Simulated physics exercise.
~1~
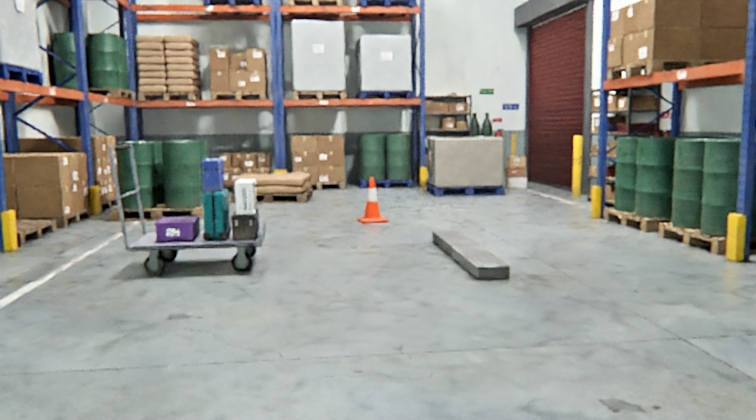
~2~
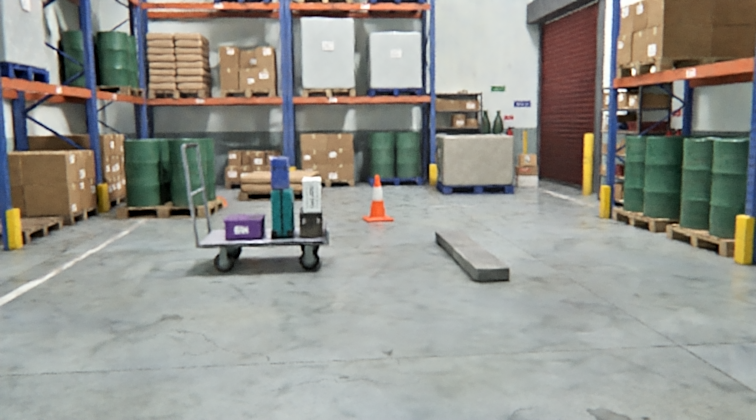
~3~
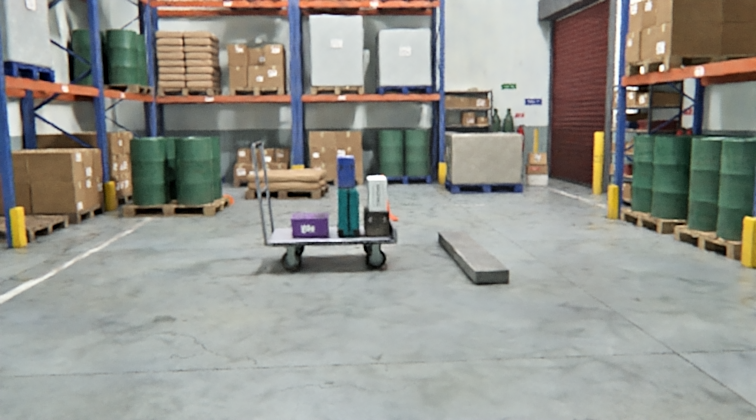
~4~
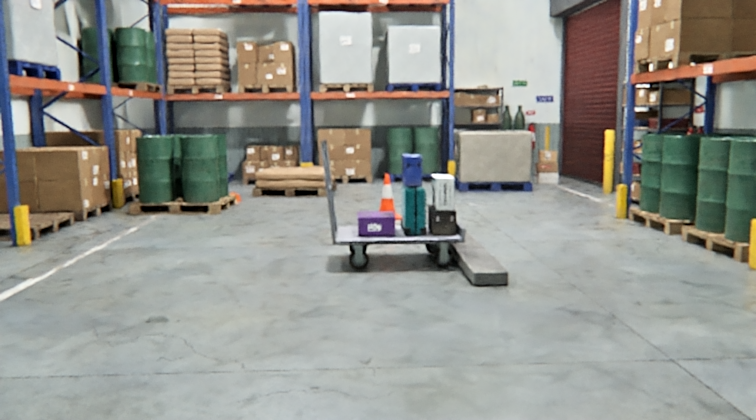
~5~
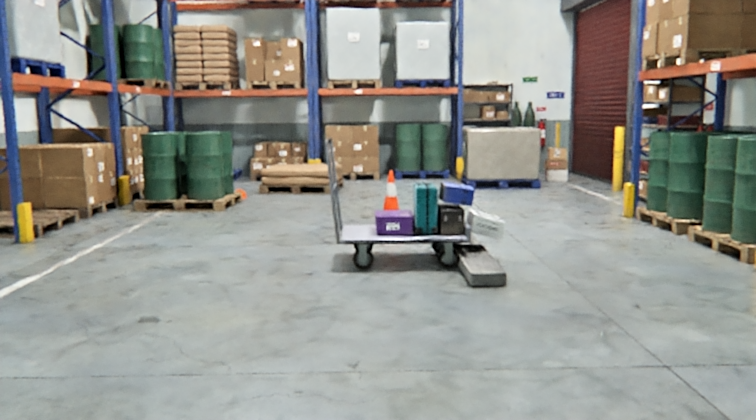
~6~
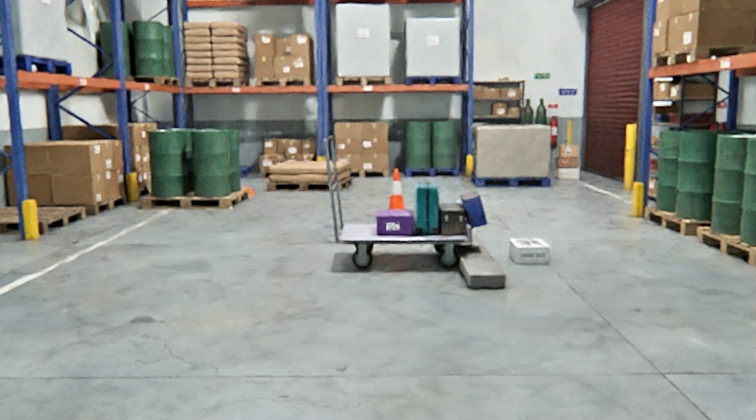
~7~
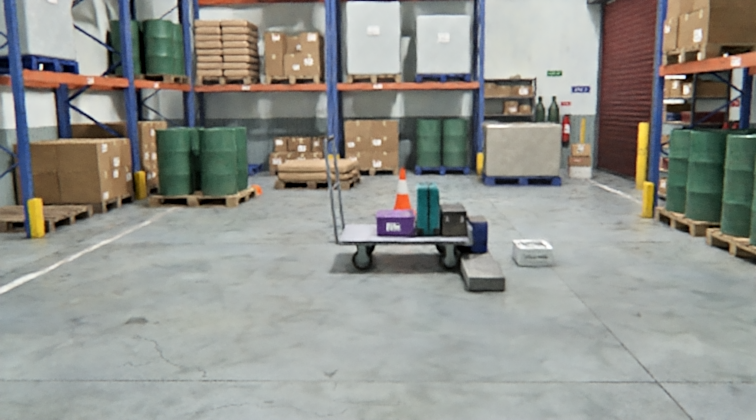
In a warehouse with orange and blue racking, green drums and stacked boxes, the view at about eye level drifts slightly sideways. A flatbed trolley on the left carries a purple tote, a blue toolbox, a teal suitcase, a white crate and a black toolbox. It rolls right across the grey floor, passing before an orange cone, and stops against a low kerb. The white crate and blue toolbox topple forward over the front edge. The crate lands on the floor beyond the kerb, and the toolbox drops upside down just past the deck, while the others remain aboard.
